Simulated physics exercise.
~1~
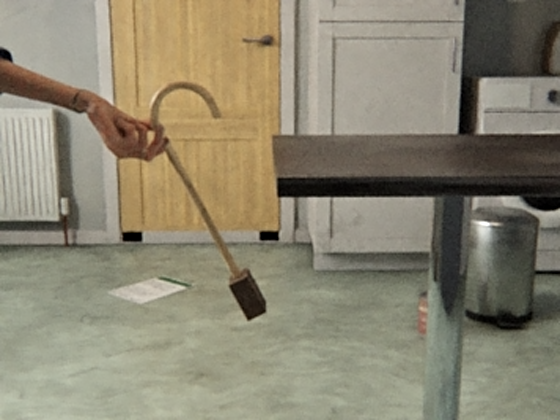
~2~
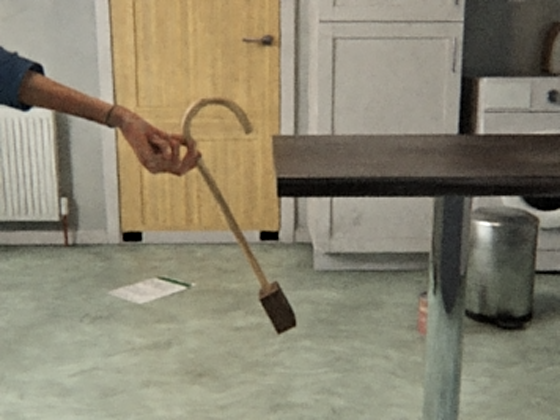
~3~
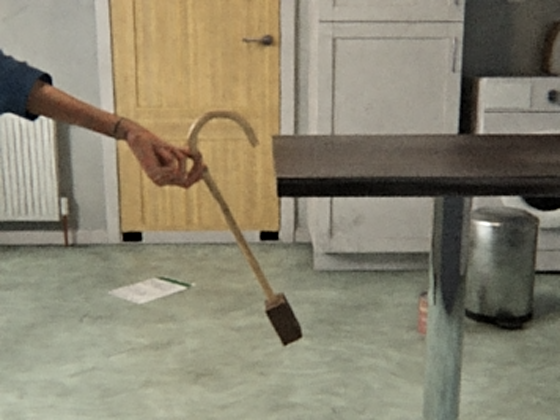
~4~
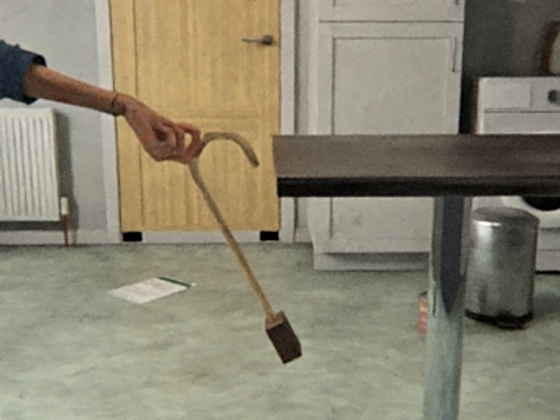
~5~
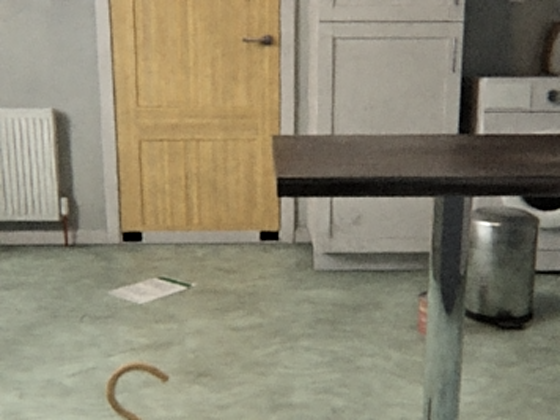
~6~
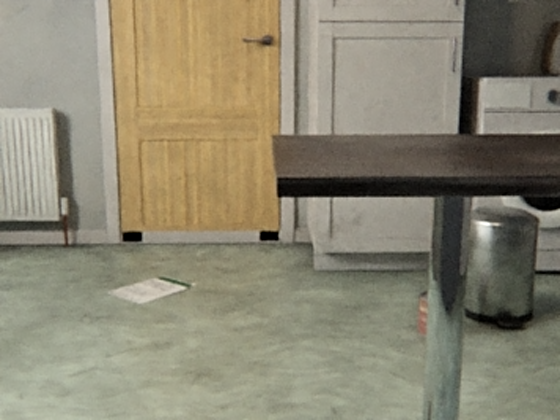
In a kitchen, a hand moving a hook with a brown block toward a dark table's end, then the hook dropping from view.
